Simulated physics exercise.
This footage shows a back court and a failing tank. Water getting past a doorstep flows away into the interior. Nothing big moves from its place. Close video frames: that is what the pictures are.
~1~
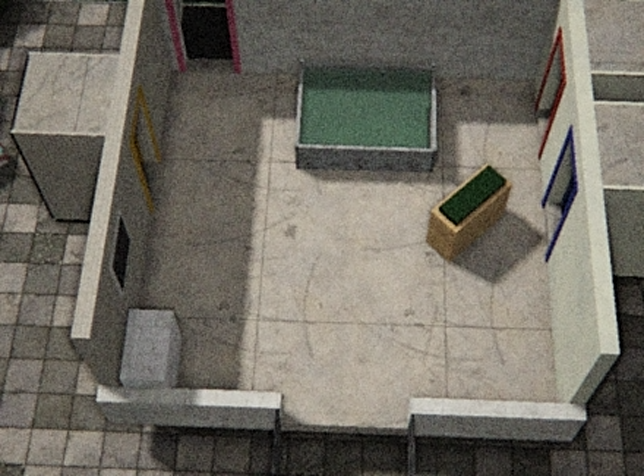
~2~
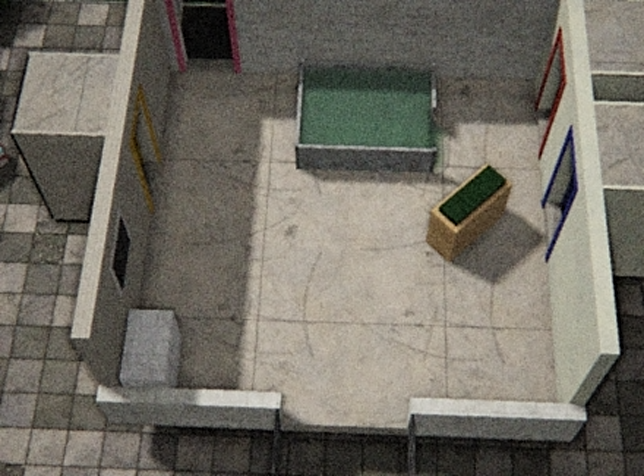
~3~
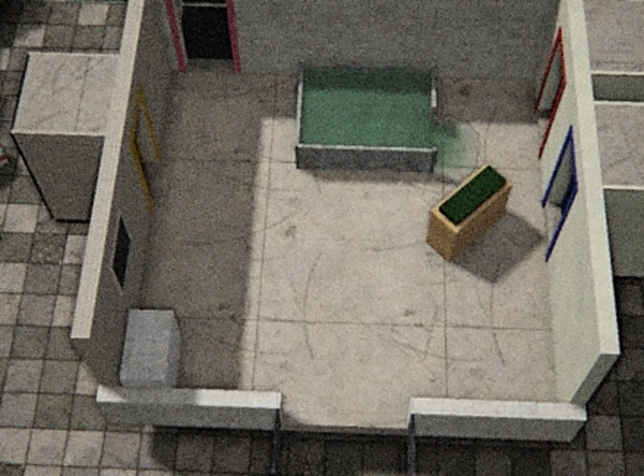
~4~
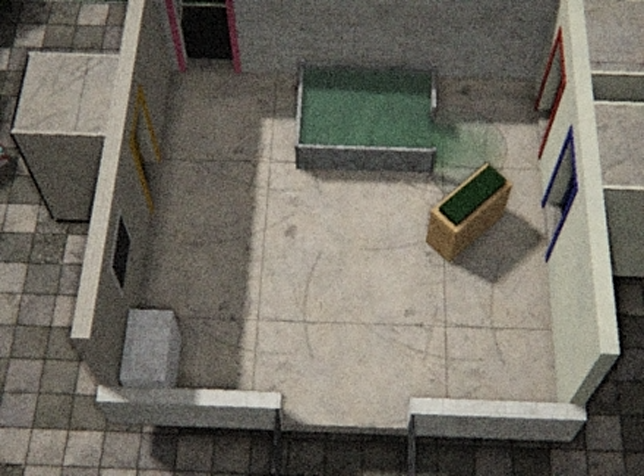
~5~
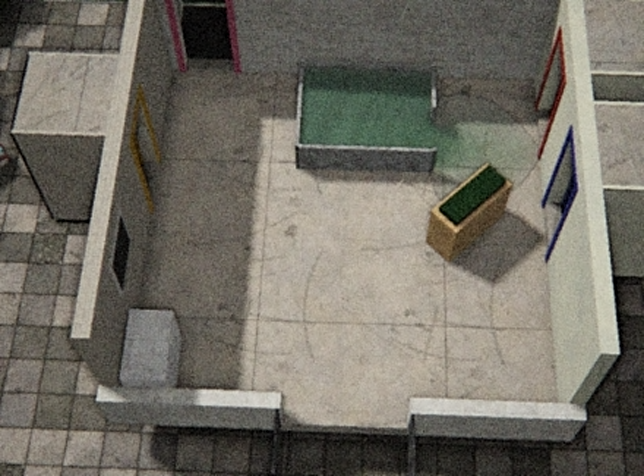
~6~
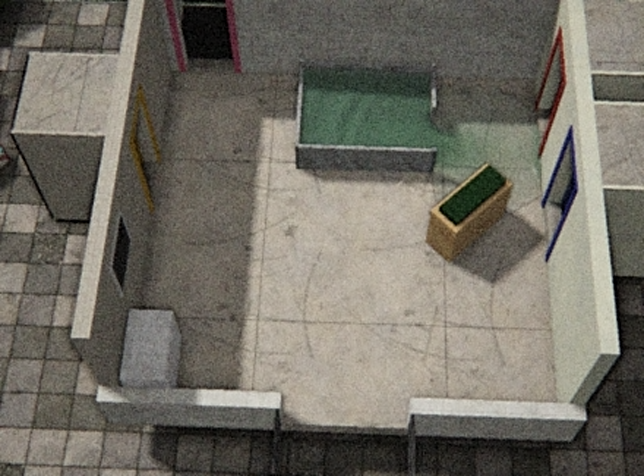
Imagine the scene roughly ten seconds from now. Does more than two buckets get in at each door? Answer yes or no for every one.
Pink door: No, blue door: No, red door: Yes, yellow door: No.
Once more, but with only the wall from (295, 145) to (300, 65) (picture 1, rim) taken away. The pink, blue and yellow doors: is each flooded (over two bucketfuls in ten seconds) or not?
In that case the pink door overshoots, the blue door stays within limits and the yellow door overshoots.
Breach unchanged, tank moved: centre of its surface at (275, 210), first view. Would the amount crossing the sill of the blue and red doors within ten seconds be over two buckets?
Briefly, the blue door stays within the limit and the red door stays within the limit.
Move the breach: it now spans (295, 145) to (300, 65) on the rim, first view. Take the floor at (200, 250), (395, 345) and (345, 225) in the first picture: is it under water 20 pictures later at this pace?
Point by point: Swamped, untouched and untouched.
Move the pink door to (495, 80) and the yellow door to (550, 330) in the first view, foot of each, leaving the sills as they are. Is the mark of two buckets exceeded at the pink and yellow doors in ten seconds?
Pink door: Crosses the line; yellow door: Stays below the line.
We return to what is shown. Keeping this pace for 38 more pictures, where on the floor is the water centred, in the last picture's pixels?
It is around (412, 183).
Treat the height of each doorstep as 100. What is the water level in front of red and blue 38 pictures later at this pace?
Near 130 and 50 per cent, in that order.
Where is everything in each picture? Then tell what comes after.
The tank at (367, 108) is whole and still, in the first picture.
Water pours out at (430, 142) and has run to (438, 127), in the second picture.
The front is at (472, 134), out from the gap at (430, 144), in the third picture.
The front is at (499, 140), out from the gap at (430, 144), in the fourth picture.
Water pours out at (430, 144) and has run to (535, 155), in the fifth picture.
The front is at (540, 188), out from the gap at (430, 144), in the sixth picture.
A moment on, water covers 15 % of the floor; the pink door not reached, the blue door wet at the sill, nothing in, the red door over two buckets in, the yellow door not reached.
Next, water covers 20 % of the floor; the pink door not reached, the blue door wet at the sill, nothing in, the red door far over two buckets in, the yellow door not reached.
Then, water covers 35 % of the floor; the pink door not reached, the blue door wet at the sill, nothing in, the red door far over two buckets in, the yellow door not reached.
Later, water covers 50 % of the floor; the pink door wet at the sill, nothing in, the blue door wet at the sill, nothing in, the red door far over two buckets in, the yellow door not reached.
In the end, water covers 80 % of the floor; the pink door wet at the sill, nothing in, the blue door wet at the sill, nothing in, the red door far over two buckets in, the yellow door wet at the sill, nothing in.
